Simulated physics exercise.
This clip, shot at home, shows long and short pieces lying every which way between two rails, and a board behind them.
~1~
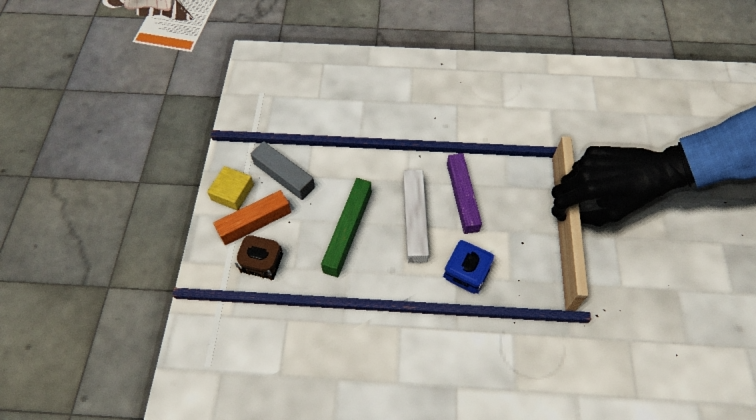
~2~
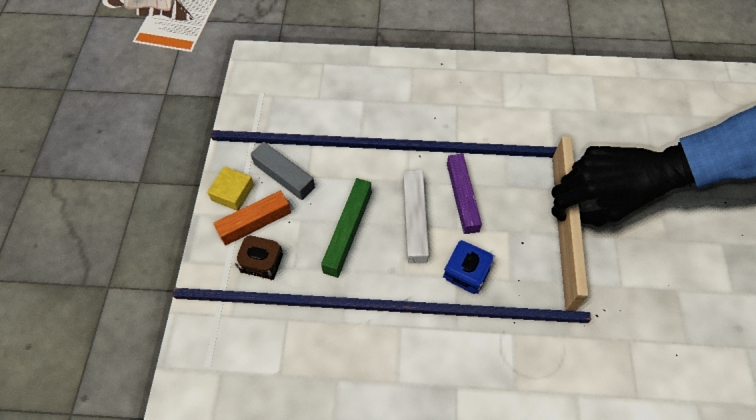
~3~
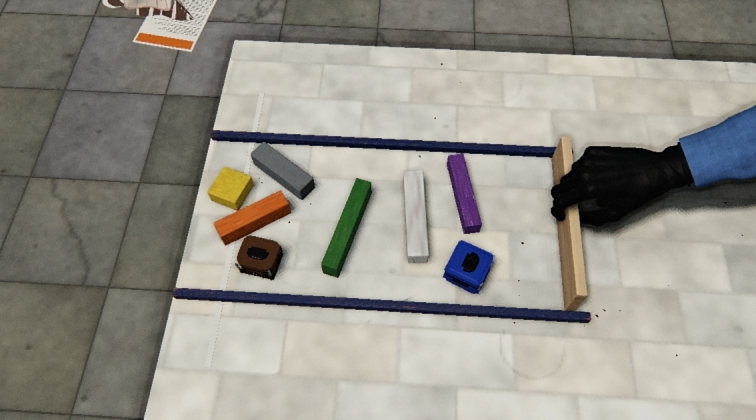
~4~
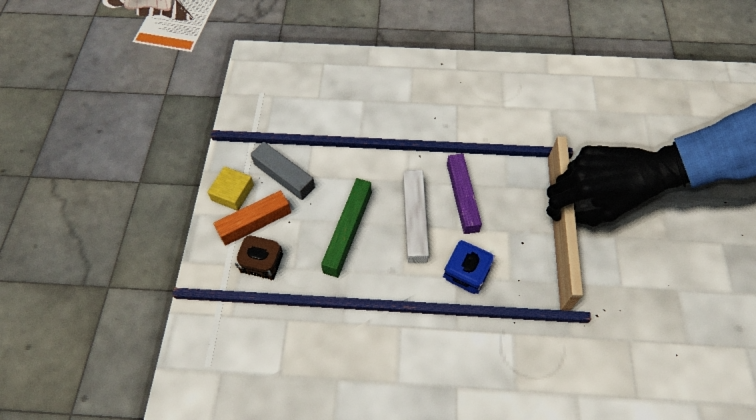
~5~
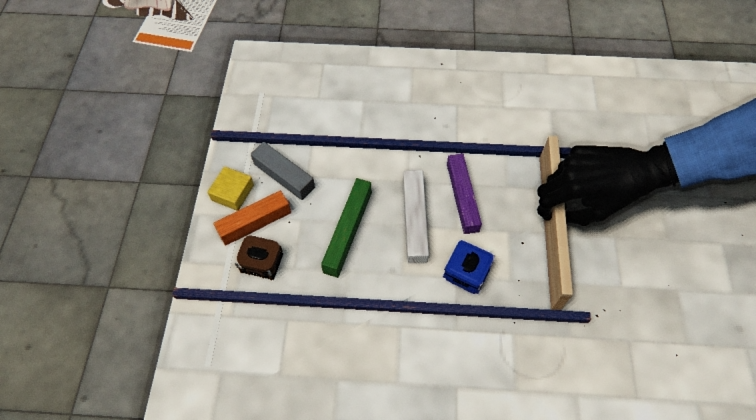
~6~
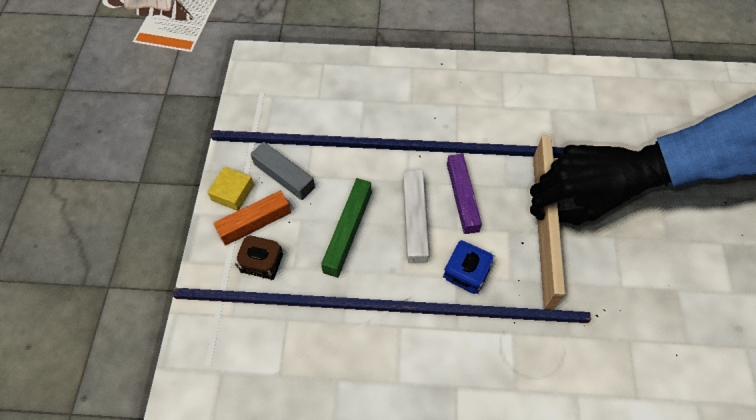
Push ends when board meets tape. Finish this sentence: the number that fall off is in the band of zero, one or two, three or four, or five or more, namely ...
Namely five or more.
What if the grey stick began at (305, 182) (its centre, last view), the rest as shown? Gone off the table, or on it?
Placed there, it goes off the edge.
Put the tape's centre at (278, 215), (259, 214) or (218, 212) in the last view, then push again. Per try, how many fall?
Result per try: 3; 4; 6.
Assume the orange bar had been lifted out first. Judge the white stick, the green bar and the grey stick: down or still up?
Note: White stick is on by the end; green bar is off by the end; grey stick is off by the end.
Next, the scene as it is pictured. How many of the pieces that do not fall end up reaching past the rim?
The answer comes to 0.
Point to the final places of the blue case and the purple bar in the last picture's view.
Okay, so first (207, 262), and next (235, 180).
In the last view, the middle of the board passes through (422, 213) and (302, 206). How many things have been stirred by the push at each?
The first count is 3, and then it's 8.
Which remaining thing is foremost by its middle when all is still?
Answer - the white stick.
Soon after, none off yet; yellow block at rest near (231, 188); orange bar at rest near (253, 218); brown case at rest near (260, 258).
At rest, the number that fall off is five or more; fallen, green bar, grey stick, brown case, orange bar and yellow block.
